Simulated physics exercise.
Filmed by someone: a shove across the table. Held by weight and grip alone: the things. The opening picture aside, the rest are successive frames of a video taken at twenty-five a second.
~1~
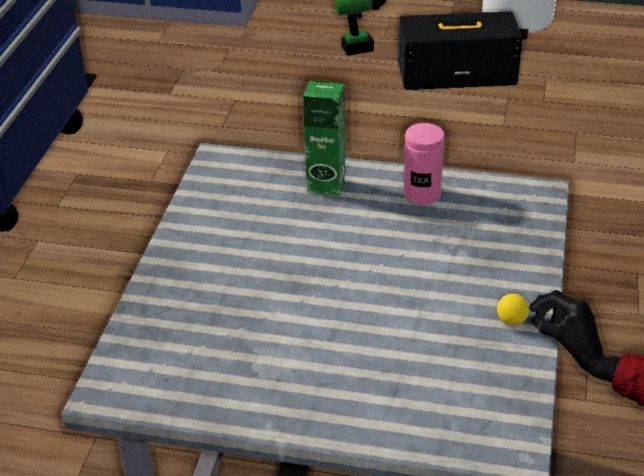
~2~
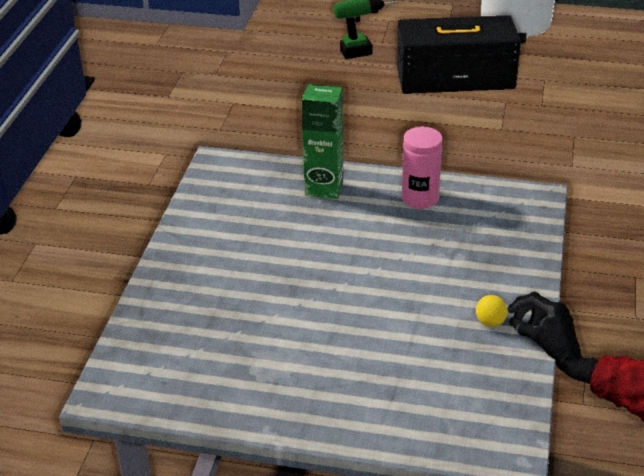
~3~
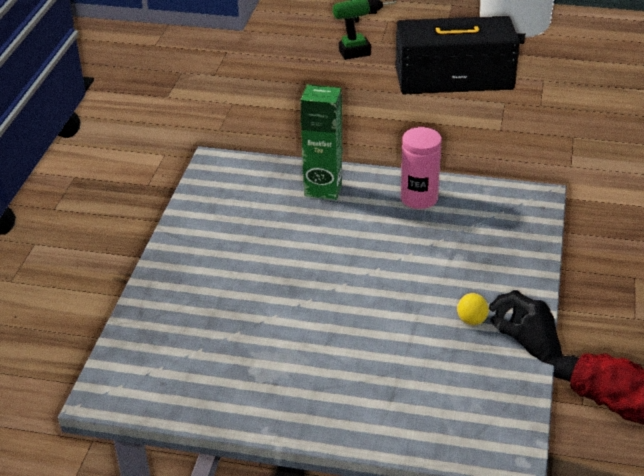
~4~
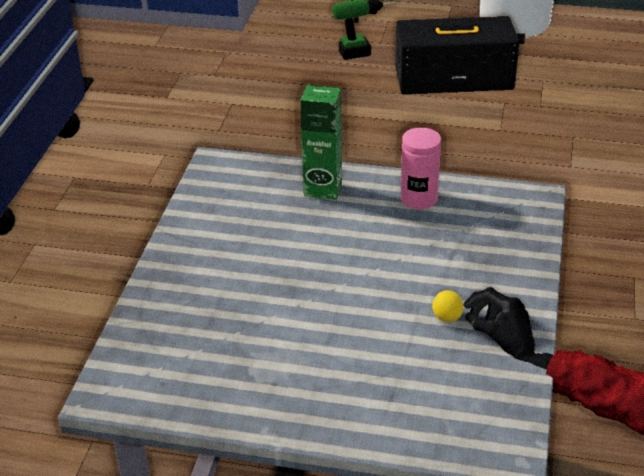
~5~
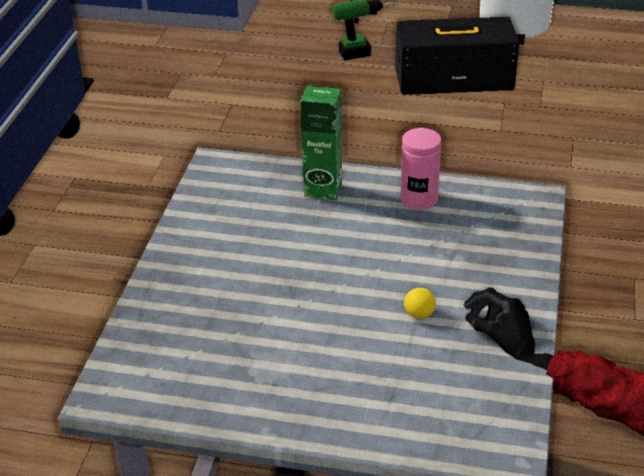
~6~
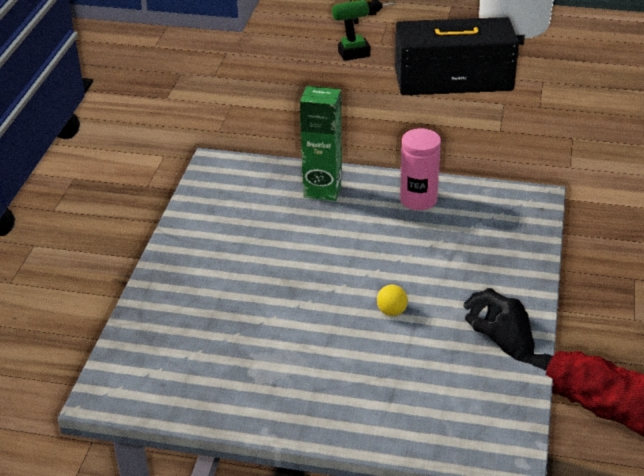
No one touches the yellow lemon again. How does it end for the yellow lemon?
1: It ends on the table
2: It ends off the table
(2) It ends off the table.
Then, 0.20 s on from there, yellow lemon shifted well along near (267, 285).
Then, 0.40 s on from there, yellow lemon shifted well along near (159, 271).
Then, 0.60 s on from there, yellow lemon now off the table.
Then, 0.90 s on from there, things are still on the move.
In the end, off the table, yellow lemon.
